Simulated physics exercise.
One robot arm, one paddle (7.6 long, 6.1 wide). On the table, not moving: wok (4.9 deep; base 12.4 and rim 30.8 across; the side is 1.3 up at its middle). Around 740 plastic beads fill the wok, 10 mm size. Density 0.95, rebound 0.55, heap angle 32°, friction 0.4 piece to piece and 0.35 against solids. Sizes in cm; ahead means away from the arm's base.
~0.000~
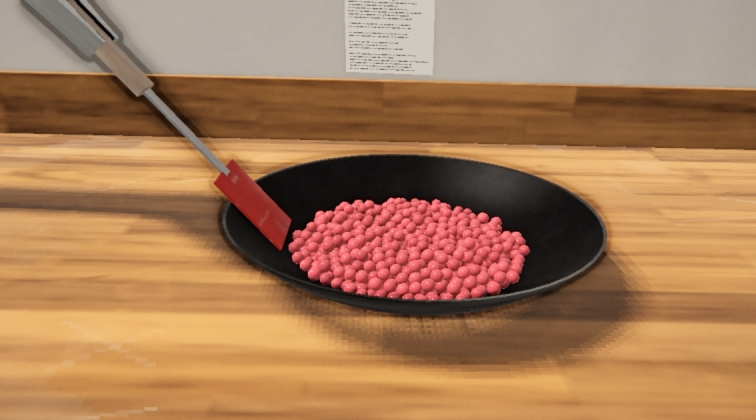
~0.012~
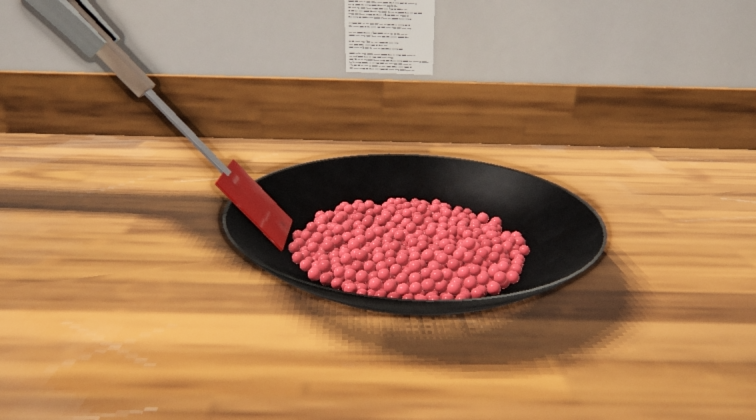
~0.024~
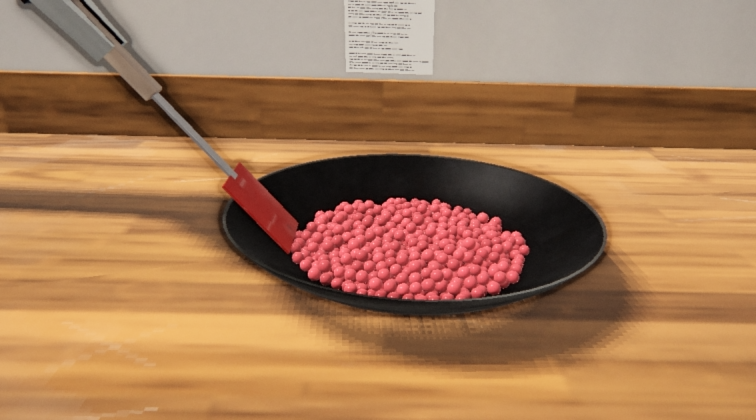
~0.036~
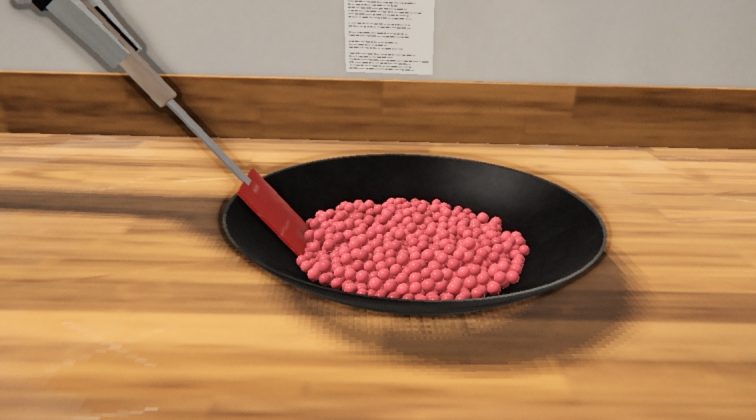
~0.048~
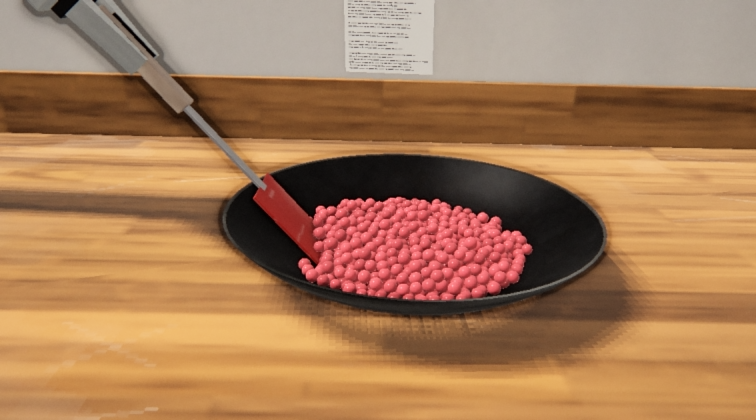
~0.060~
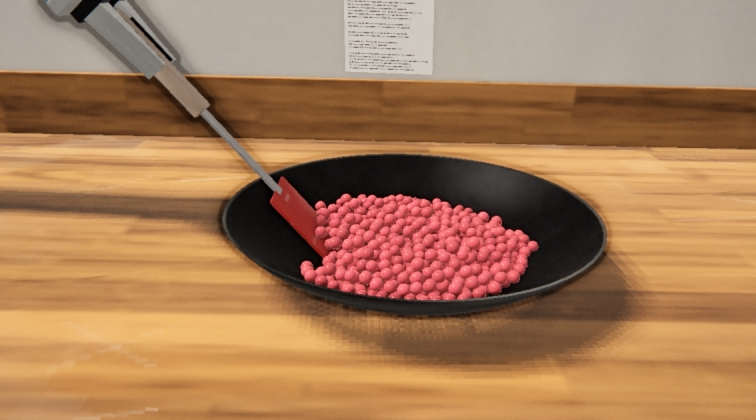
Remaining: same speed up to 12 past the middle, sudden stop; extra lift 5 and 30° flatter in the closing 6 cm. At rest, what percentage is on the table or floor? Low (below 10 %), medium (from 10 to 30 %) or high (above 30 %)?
Share on the table or floor: Medium (from 10 to 30 %).
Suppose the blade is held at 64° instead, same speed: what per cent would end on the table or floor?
In that case some 20 per cent.
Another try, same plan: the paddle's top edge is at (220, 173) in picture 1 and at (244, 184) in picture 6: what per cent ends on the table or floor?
About 5 per cent.
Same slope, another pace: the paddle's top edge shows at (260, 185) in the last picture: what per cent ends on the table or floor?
Some 10 per cent.
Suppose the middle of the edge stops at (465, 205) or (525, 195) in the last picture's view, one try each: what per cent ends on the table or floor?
Some 5 and 15 per cent.
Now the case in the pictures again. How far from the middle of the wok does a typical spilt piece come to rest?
About 56 cm.
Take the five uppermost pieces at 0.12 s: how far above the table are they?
Some 5 cm.
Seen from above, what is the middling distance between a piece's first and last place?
About 3 cm.
After 0.12 s, sloping 49°, highest piece 5 above the table; 735 in the wok.
After 0.18 s, sloping 45°, highest piece 6 above the table; 735 in the wok.
After 0.41 s, sloping 19°, highest piece 19 above the table; 584 in the wok, 68 on the table or floor, 83 on the blade or in flight.
After 1.46 s, sloping 19°, highest piece 4 above the table; 584 in the wok, 151 on the table or floor.
In the end, 584 in the wok, 151 on the table or floor. That is 21 % on the table or floor.
